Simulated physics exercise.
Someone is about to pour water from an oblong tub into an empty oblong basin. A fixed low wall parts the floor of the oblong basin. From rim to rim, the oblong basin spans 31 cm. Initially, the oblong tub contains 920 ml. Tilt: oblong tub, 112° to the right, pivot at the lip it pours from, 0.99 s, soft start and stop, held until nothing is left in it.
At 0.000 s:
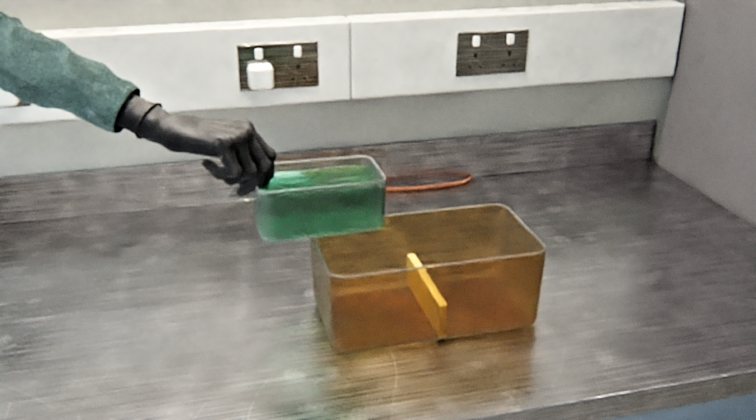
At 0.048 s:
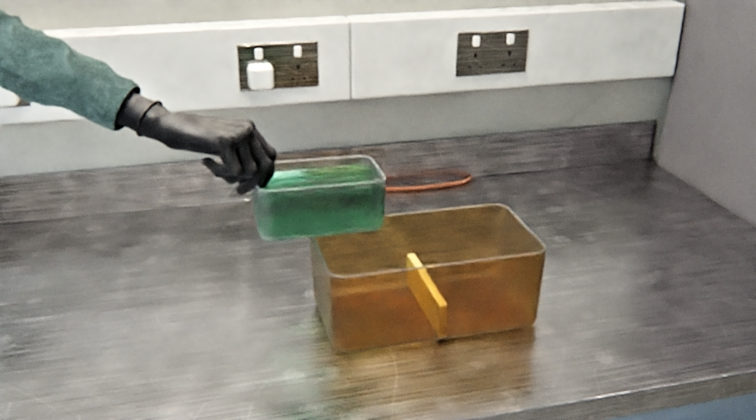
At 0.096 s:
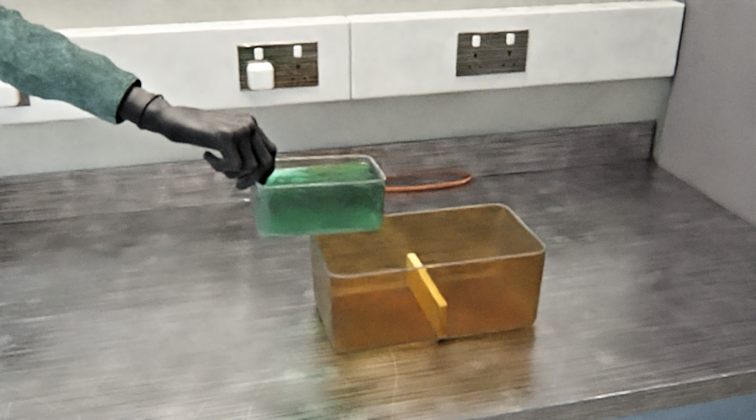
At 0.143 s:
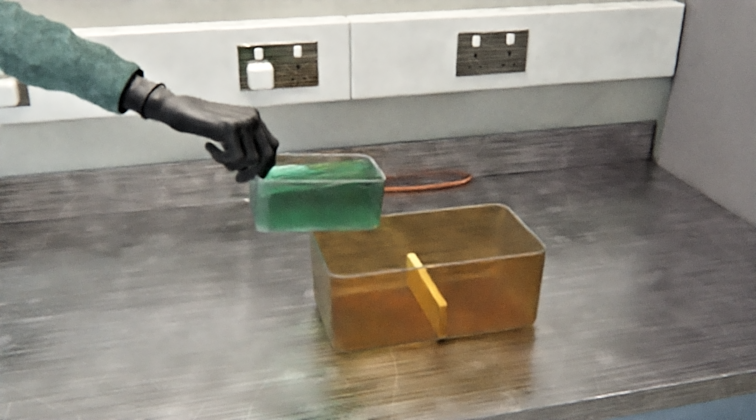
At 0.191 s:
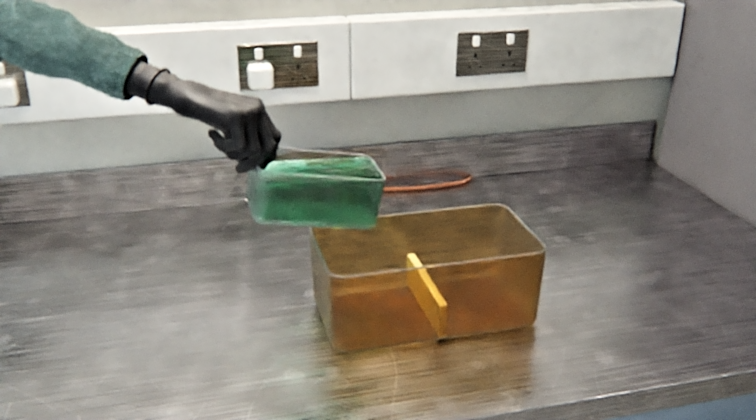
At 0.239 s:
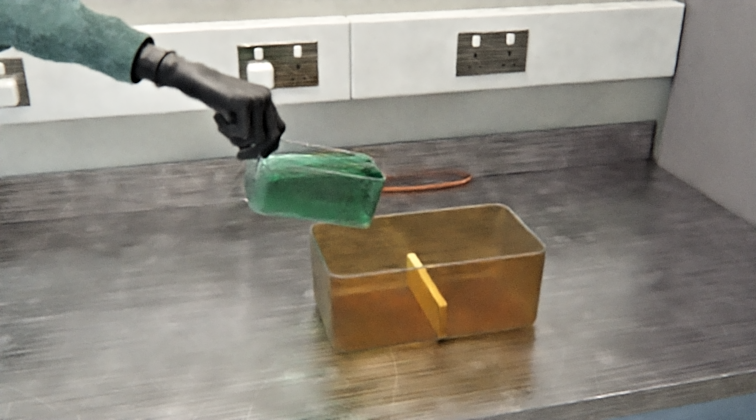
At first, a dark-gloved hand holds a clear oblong tub of green liquid almost level, above and behind the left side of an amber basin with a yellow divider. The hand then rises slightly, lifting the tub's left end and tilting it gradually down to the right while the basin stays still.
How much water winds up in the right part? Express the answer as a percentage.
About 83 per cent.
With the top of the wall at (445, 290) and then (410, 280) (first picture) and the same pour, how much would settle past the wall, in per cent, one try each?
50 in a hundred, followed by 95 in a hundred.
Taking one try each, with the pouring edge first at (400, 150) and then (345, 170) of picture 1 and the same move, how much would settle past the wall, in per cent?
It comes to 80 per cent, and then 60 per cent.
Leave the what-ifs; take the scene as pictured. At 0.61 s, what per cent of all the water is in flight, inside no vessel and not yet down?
Share: Roughly 46 per cent.
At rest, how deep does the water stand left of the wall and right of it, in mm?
Around 6 mm deep on the left, around 34 mm deep on the right.
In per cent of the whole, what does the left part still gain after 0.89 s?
Roughly 8 percent.
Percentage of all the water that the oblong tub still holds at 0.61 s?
At that time about 38 in a hundred parts are still held.
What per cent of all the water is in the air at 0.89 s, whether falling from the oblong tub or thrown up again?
8 per cent or so.
By 0.61 s the tilt is 77° and 38 per cent is still to pour, 4 is left of the wall and 12 right of it.
By 0.89 s the tilt is 109° and 4 per cent is still to pour, 7 is left of the wall and 80 right of it.
By 1.18 s the tilt is 112° and 0 per cent is still to pour, 14 is left of the wall and 83 right of it.
By 1.49 s the tilt is 112° and 0 per cent is still to pour, 15 is left of the wall and 83 right of it.
At rest 15 per cent lies left of the wall, 83 right of it and 2 outside.
